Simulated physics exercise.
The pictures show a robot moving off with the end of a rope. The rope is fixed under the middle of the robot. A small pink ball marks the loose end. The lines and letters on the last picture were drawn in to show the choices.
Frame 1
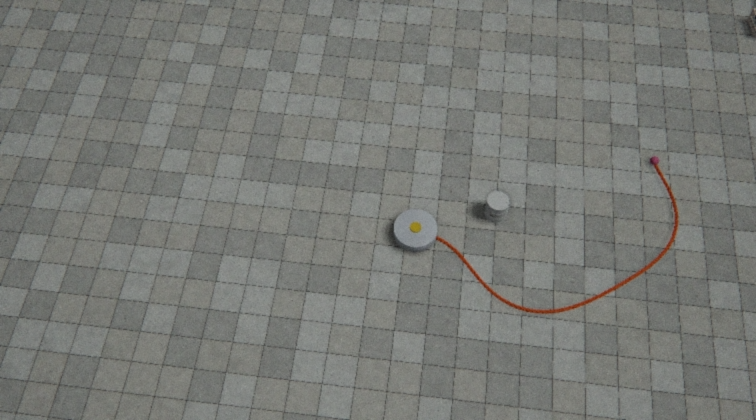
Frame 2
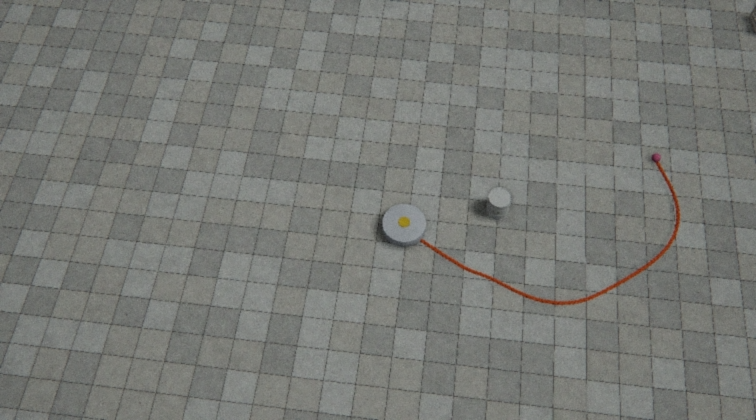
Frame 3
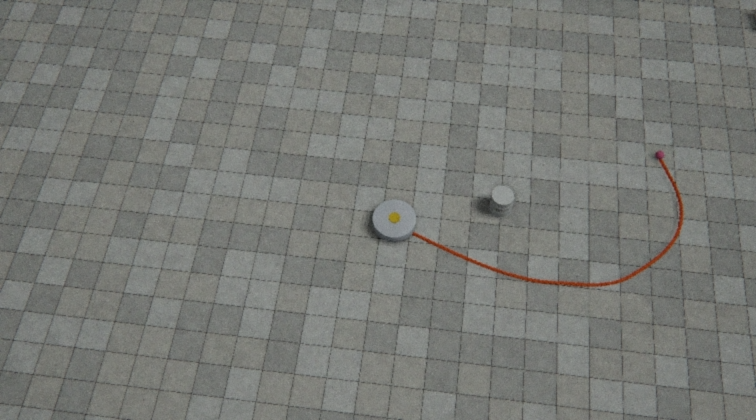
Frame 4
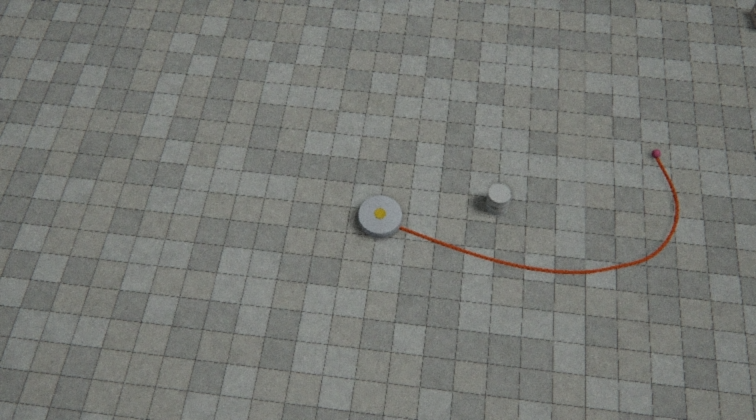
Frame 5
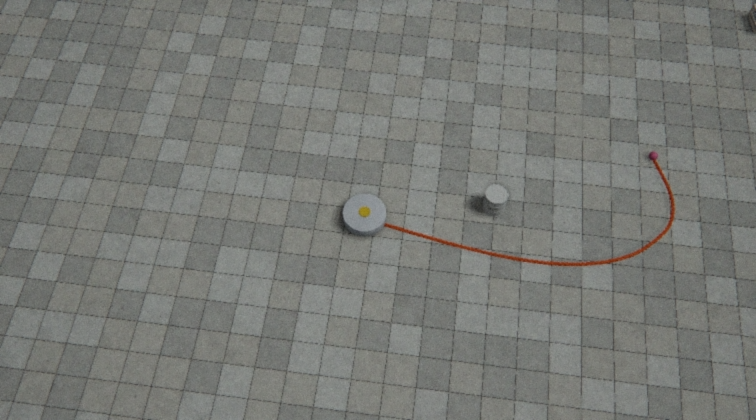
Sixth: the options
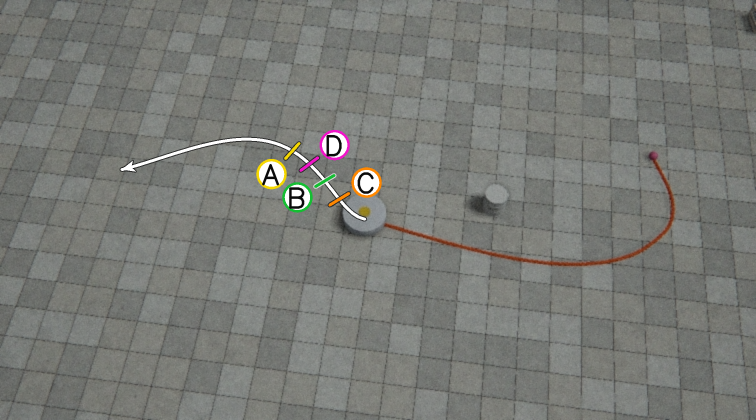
At the start, a round white robot with a yellow dot sits on a tiled floor beside a small white keg, an orange rope curving from it in a deep bend to the right. The robot moves a short way left, drawing the near part of the rope straighter, while the keg stays put.
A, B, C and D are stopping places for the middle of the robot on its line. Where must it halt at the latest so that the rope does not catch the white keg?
All is well up to D.
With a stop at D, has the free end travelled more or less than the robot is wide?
Less.
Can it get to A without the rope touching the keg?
For that mark, no.
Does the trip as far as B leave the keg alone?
Yes.
On the marked copy, A at (292, 151); B at (325, 181); C at (339, 199); D at (309, 164); the route from (365, 219) via (262, 140) to (122, 170).
Taking D. A third of the way, robot (341, 198), middle of the rope (543, 249), free end (654, 158).
Two thirds of the way, robot (324, 177), middle of the rope (521, 237), free end (656, 161).
When it is over, robot (309, 160), middle of the rope (501, 225), free end (658, 166); nothing has been touched.
As for the rest, A brings the rope against the keg; B is safe but short; C is safe but short.
